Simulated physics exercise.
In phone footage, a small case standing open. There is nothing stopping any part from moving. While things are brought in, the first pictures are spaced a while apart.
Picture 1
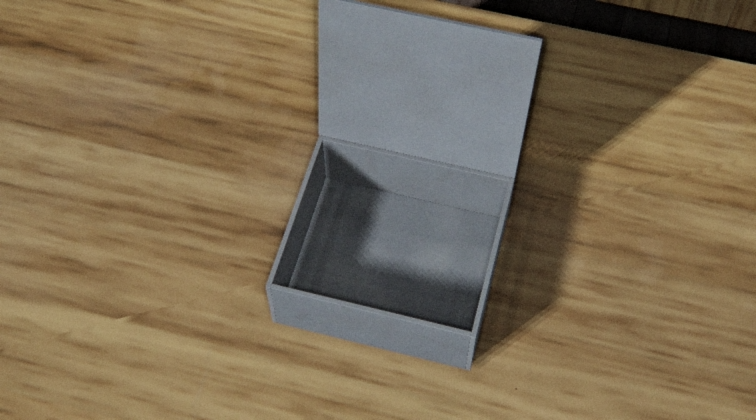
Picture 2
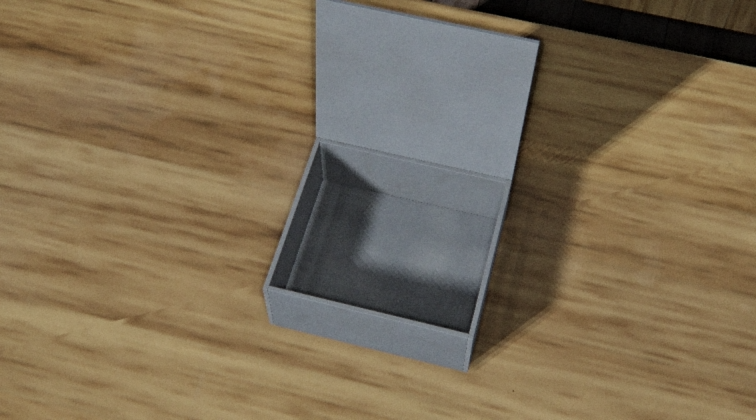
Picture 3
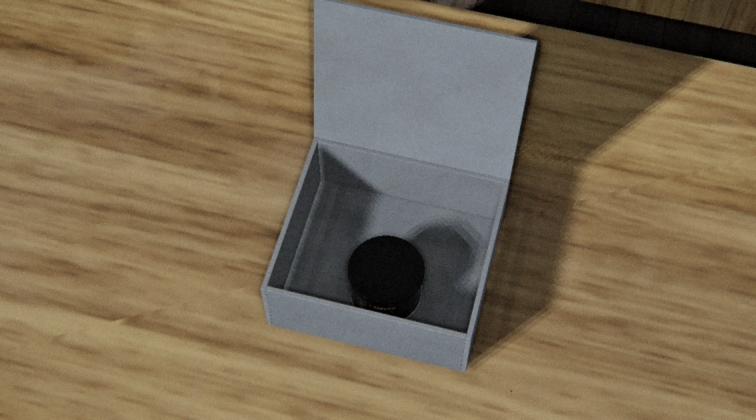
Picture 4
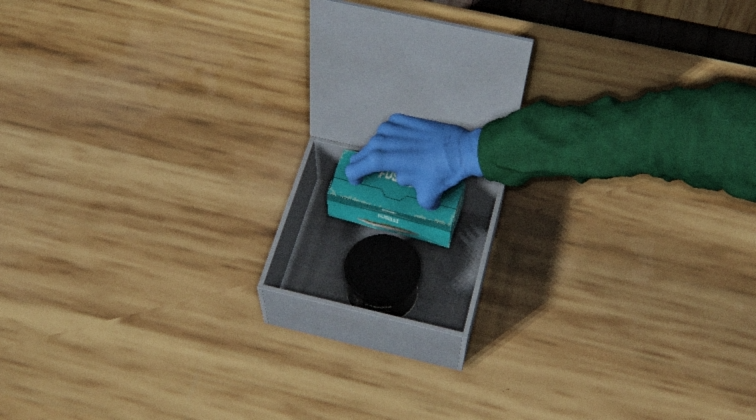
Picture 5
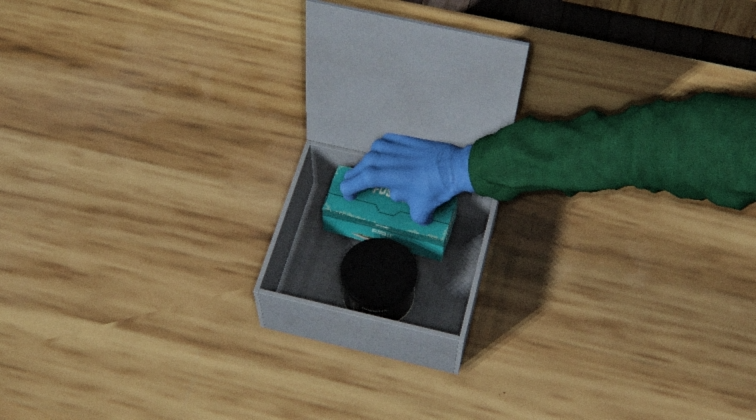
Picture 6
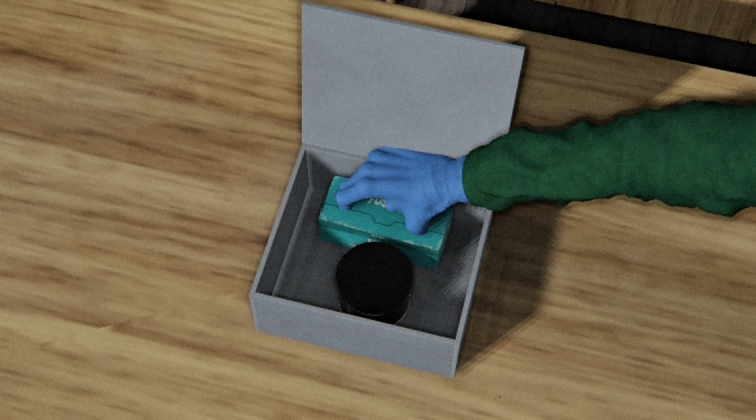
An open grey case with its lid raised at the back sits on a wooden surface, seen from above at an angle. It is empty at first, then a round black tub appears inside near the front, and a blue-gloved hand in a green sleeve reaches in from the right, lowering a turquoise carton behind the tub and still gripping it. The view drifts very slightly.
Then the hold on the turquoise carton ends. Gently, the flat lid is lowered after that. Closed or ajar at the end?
I expect the box to be lidded.
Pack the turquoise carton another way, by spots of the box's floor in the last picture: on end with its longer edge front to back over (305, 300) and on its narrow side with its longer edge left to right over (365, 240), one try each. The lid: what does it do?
On the first try the lid remains open; on the second it comes fully down.
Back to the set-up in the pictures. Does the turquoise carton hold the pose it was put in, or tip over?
In the end, it keeps its orientation.
Then, 1.30 s past the last view, lid 78° above the rim.
Then, 1.70 s past the last view, lid 51° above the rim.
Then, 2.10 s past the last view, lid 15° above the rim.
Finally, lid shut; both still in place. Final places as the last picture's camera would see them, turquoise carton near (385, 223).
